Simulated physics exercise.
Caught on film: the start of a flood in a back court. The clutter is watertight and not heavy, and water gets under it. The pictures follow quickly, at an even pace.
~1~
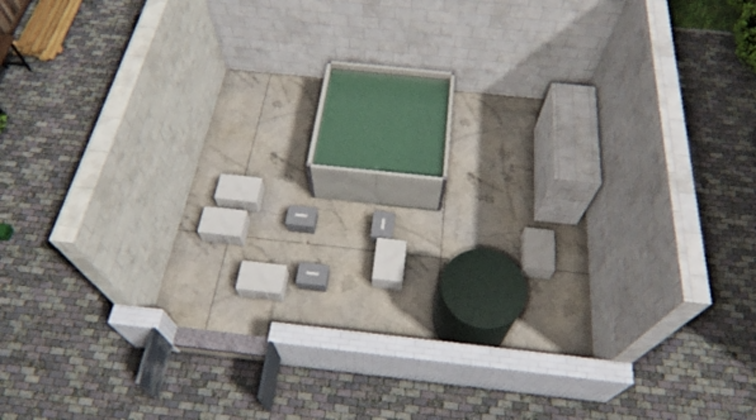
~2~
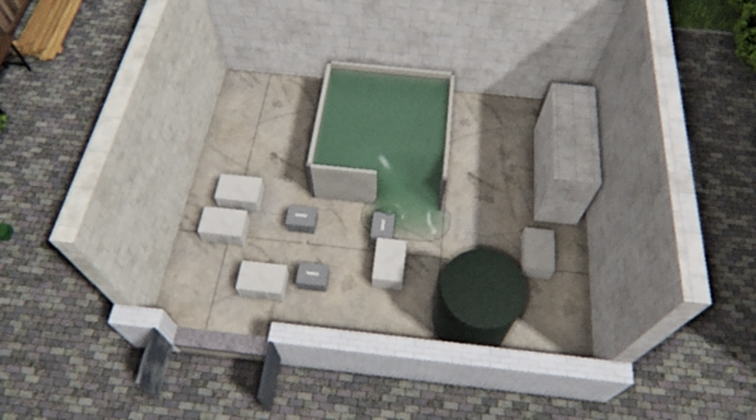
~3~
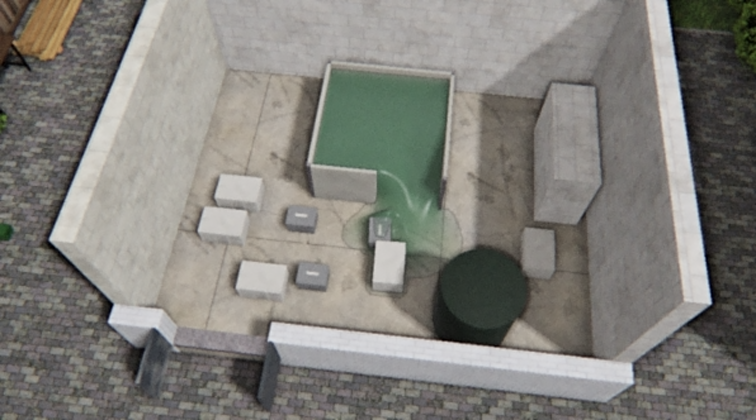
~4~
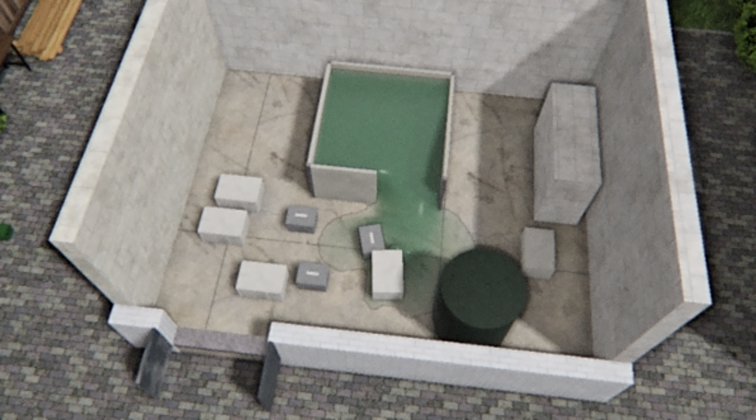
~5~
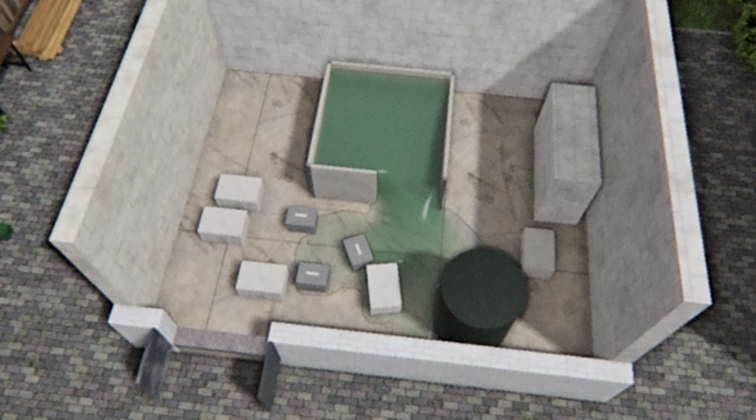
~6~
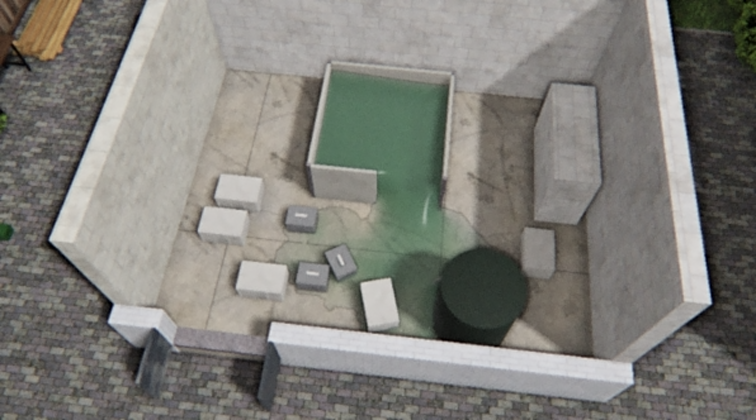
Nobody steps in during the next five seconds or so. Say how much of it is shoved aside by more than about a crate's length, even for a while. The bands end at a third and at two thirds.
It is at least two thirds.
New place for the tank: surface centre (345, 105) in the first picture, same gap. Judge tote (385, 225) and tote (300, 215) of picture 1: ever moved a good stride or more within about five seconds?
One after the other: Swept aside, less than that.
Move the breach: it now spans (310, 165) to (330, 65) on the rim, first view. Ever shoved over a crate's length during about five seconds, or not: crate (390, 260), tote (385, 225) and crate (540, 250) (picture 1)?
One after the other: Short of that, no, less than that.
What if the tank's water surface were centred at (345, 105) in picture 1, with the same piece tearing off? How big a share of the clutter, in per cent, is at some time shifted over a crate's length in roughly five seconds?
Close to 90 %.
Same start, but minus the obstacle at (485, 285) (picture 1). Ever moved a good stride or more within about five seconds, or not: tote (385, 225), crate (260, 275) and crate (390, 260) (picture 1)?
As listed: Swept aside, moved that far, moved that far.
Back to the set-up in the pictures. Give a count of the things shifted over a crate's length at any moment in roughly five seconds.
That makes 6.
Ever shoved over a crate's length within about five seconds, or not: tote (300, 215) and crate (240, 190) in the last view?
One after the other: Never so far, yes.
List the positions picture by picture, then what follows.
The first picture shows a tote at (383, 224), on the bottom; a crate at (390, 259), on the bottom; 0 of 8 have shifted.
The second picture shows a tote at (383, 225) rests on the ground; a crate at (390, 259), on the bottom; 0 of 8 have shifted.
The third picture shows a tote at (380, 230) rests on the ground, close to its start; a crate at (389, 262) rests on the ground, close to its start; 1 of 8 have shifted.
The fourth picture shows a tote at (372, 238) rests on the ground, close to its start; a crate at (388, 271), on the bottom, close to its start; 2 of 8 have shifted.
The fifth picture shows a tote at (358, 249), on the bottom, a stride from its start; a crate at (384, 285), on the bottom, a stride from its start; 2 of 8 have shifted.
The sixth picture shows a tote at (341, 260), on the bottom, a stride from its start; a crate at (380, 302), on the bottom, a stride from its start; 2 of 8 have shifted.
A moment on, 2 of 8 are well off their spots; 0 afloat.
Next, 2 of 8 are well off their spots; 0 afloat.
Later, 4 of 8 are well off their spots; 3 afloat.
In the end, 6 of 8 are well off their spots, and 6 have been at some point; 3 afloat.
